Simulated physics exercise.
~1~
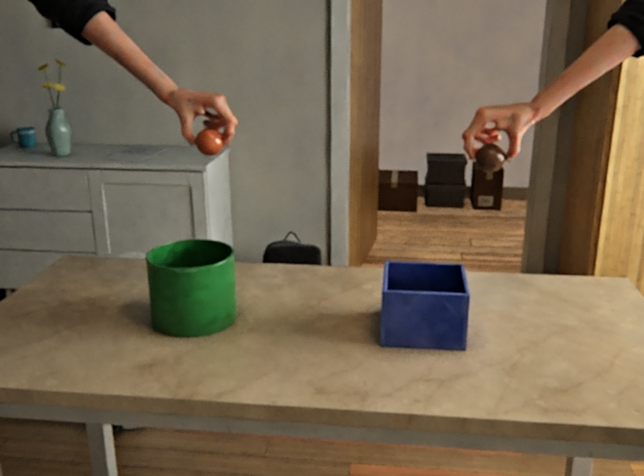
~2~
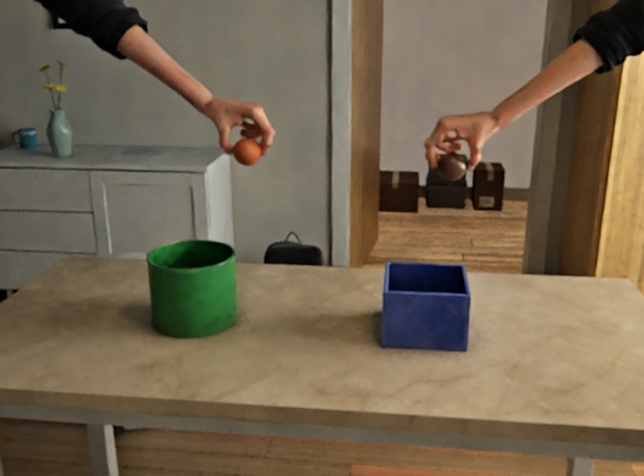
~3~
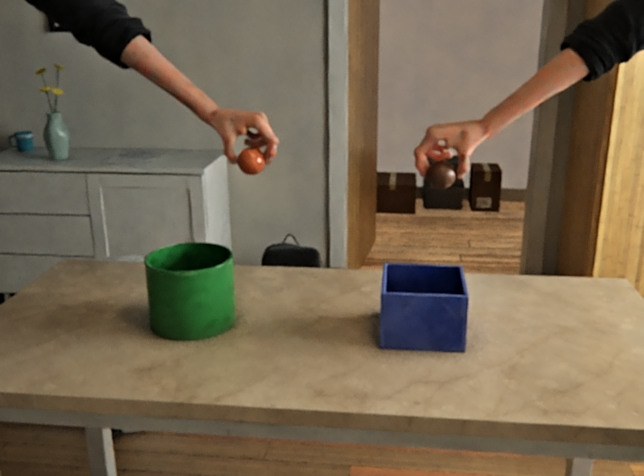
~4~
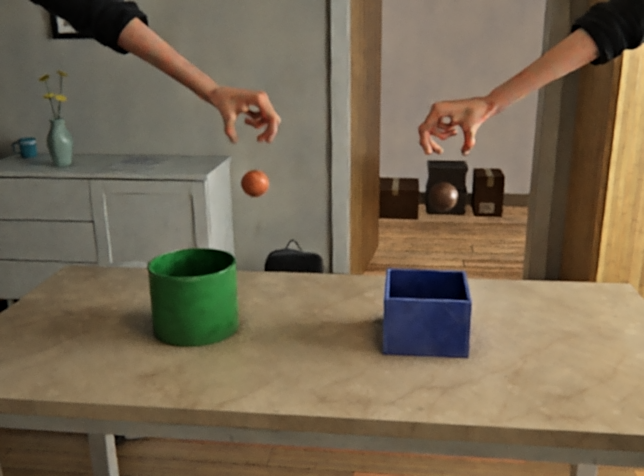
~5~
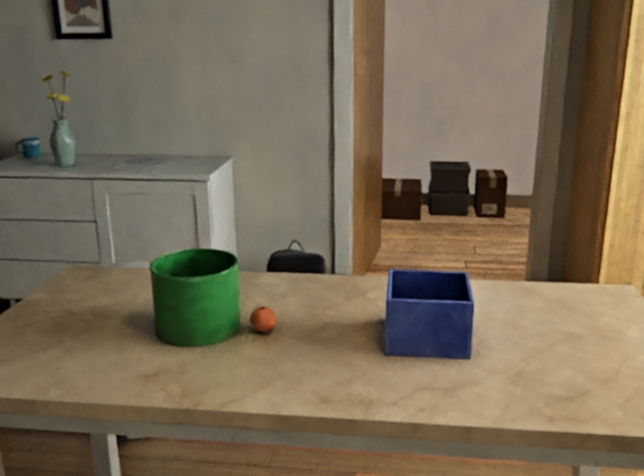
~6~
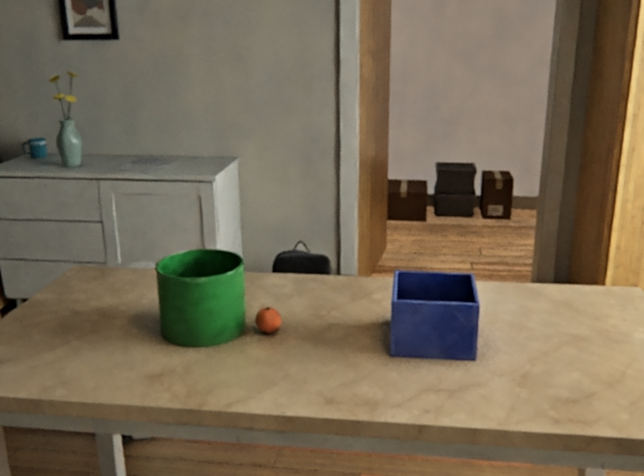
An orange tomato and a brown onion hang from two hands reaching in from the left and right above a pale stone-topped table, seen from the front and slightly above by a gently swaying camera. A round green pot stands on the left and a square blue basket on the right, with a grey cabinet and a doorway behind. The hands move inward, then dip slightly. Both open together, and the tomato and onion fall as the arms withdraw. The tomato ends up on the table just right of the pot, while the onion lands inside the basket, out of sight.
